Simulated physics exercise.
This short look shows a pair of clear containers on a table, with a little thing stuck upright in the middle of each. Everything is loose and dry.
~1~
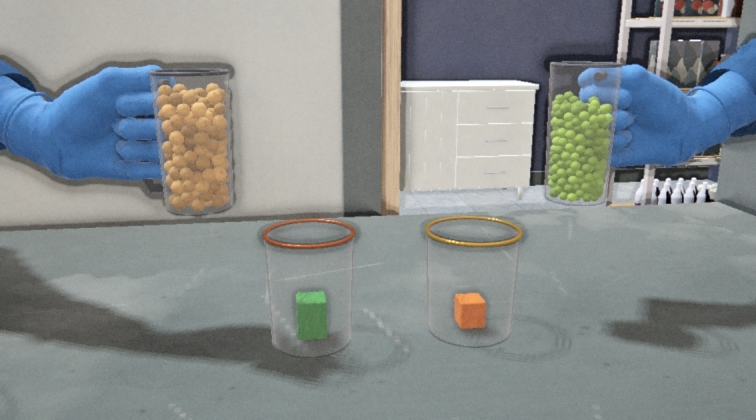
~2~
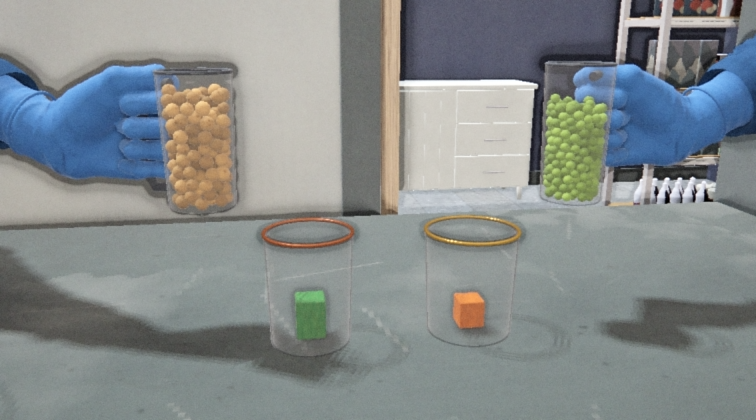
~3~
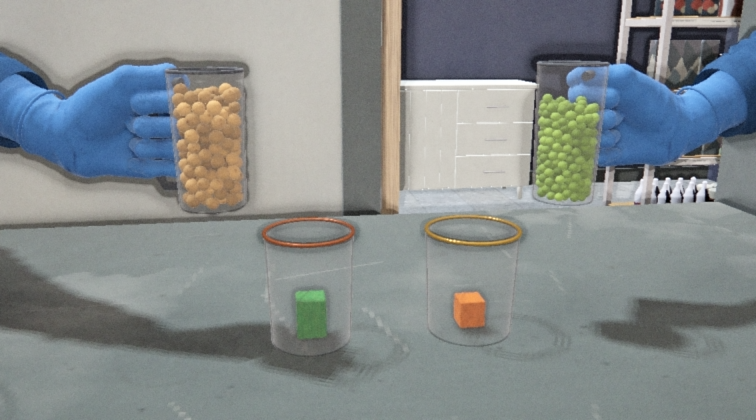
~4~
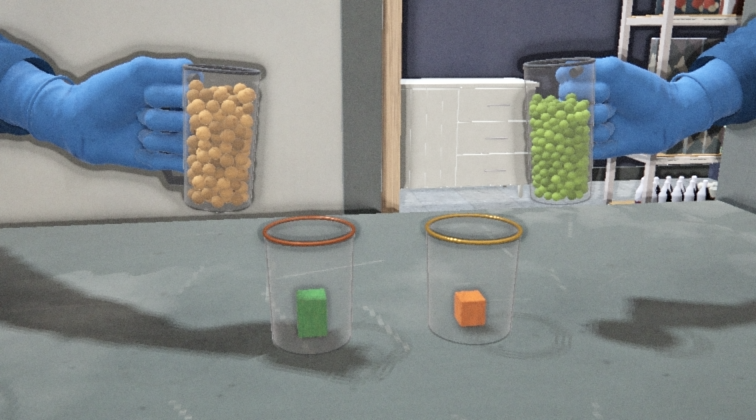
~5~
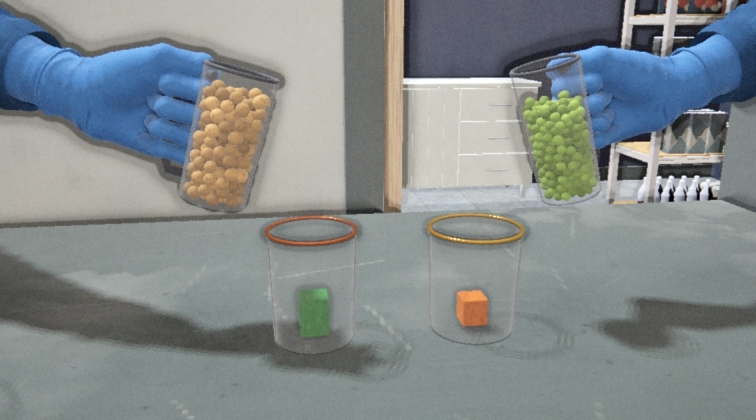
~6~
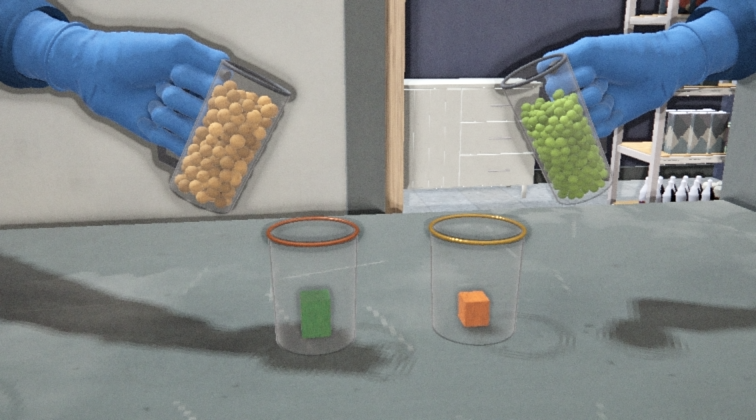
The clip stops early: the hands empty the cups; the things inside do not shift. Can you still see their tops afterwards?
Left: Covered; right: Covered.
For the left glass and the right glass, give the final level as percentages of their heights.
70 % left, 50 % right, roughly.
Then, 0.29 s later than the last frame, left glass empty, all of its cupful still in the cup; right glass empty, all of its cupful still in the cup.
Then, 0.67 s later than the last frame, left glass nearly empty, nearly all of its cupful still in the cup; right glass empty, nearly all of its cupful still in the cup.
Then, 1.06 s later than the last frame, left glass a quarter full, roughly half of its cupful still in the cup; right glass nearly empty, roughly half of its cupful still in the cup.
When it is over, left glass two thirds full (surface near (314, 264)), nothing beside it; right glass half full (surface near (475, 275)), nothing beside it; the left thing is covered; the right thing is covered.
